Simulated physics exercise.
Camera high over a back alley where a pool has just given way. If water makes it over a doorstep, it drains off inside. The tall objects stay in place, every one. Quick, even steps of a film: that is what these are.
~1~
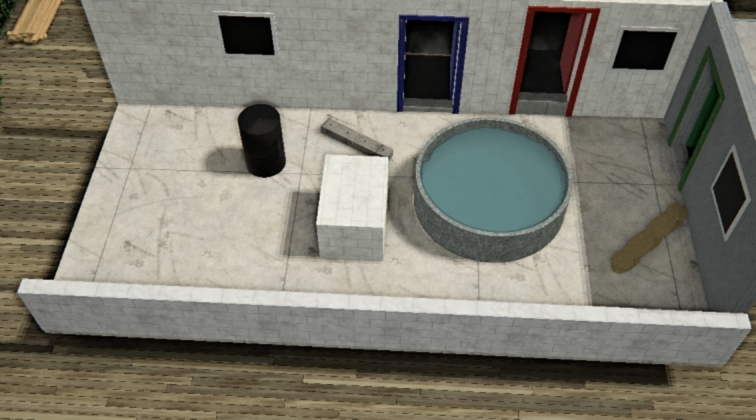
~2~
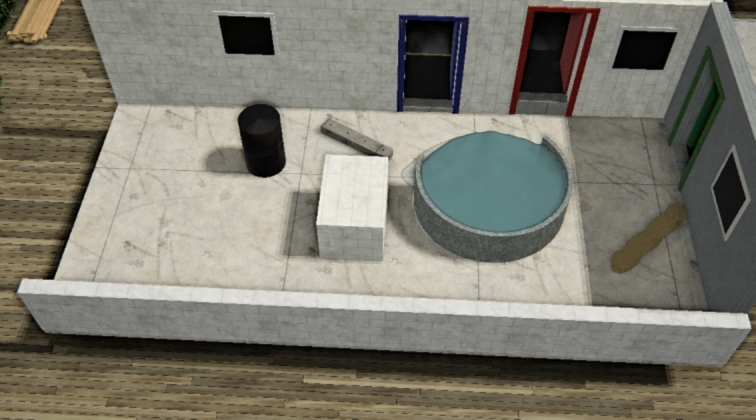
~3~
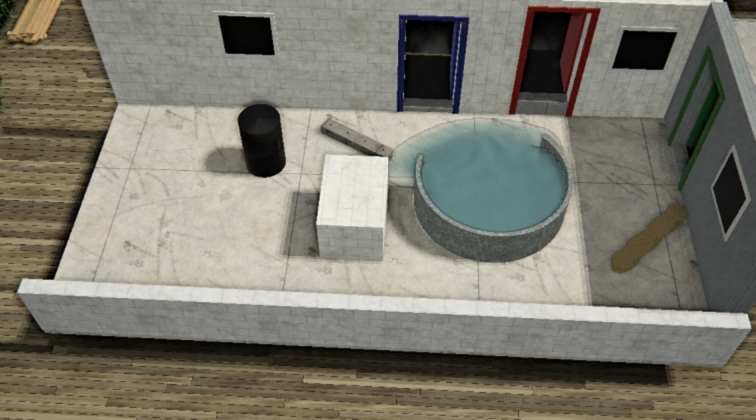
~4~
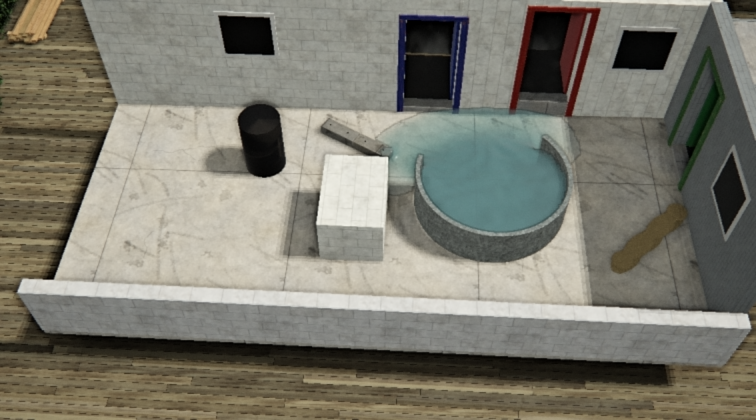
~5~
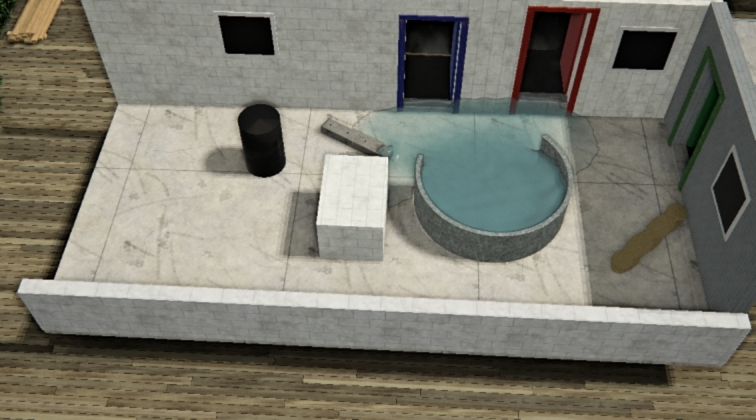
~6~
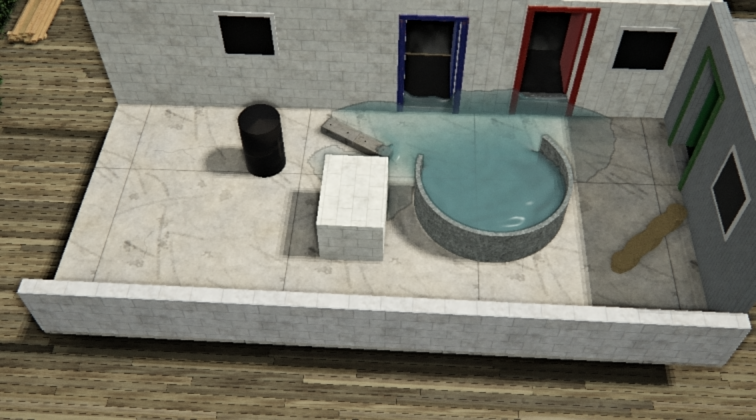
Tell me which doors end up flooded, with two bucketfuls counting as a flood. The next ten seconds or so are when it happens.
In the end the red door gets two buckets or fewer; the blue door gets over two buckets; the green door gets over two buckets.
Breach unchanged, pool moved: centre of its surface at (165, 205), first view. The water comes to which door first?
First: The blue door.
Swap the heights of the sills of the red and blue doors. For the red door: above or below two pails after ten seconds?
I'd say red gets swamped there.
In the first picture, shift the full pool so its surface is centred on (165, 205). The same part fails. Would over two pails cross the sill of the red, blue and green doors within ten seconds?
Red misses the limit, blue misses the limit and green misses the limit.
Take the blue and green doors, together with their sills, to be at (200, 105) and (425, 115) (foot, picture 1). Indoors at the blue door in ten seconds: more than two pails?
Note - blue door: Short of the mark.
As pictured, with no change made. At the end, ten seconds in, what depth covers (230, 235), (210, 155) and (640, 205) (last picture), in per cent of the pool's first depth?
Approx. values, in order: 6 %, 2 %, 8 %.
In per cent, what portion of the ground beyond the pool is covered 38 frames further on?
I'd say close to 80 per cent.
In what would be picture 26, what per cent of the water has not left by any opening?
Roughly 80 out of every hundred parts.
A moment on, water covers 25 % of the floor; the red door under two buckets in, the blue door far over two buckets in, the green door not reached.
Next, water covers 40 % of the floor; the red door under two buckets in, the blue door far over two buckets in, the green door under two buckets in.
Then, water covers 55 % of the floor; the red door under two buckets in, the blue door far over two buckets in, the green door over two buckets in.
Later, water covers 80 % of the floor; the red door under two buckets in, the blue door far over two buckets in, the green door over two buckets in.
In the end, water covers 90 % of the floor; the red door under two buckets in, the blue door far over two buckets in, the green door over two buckets in.
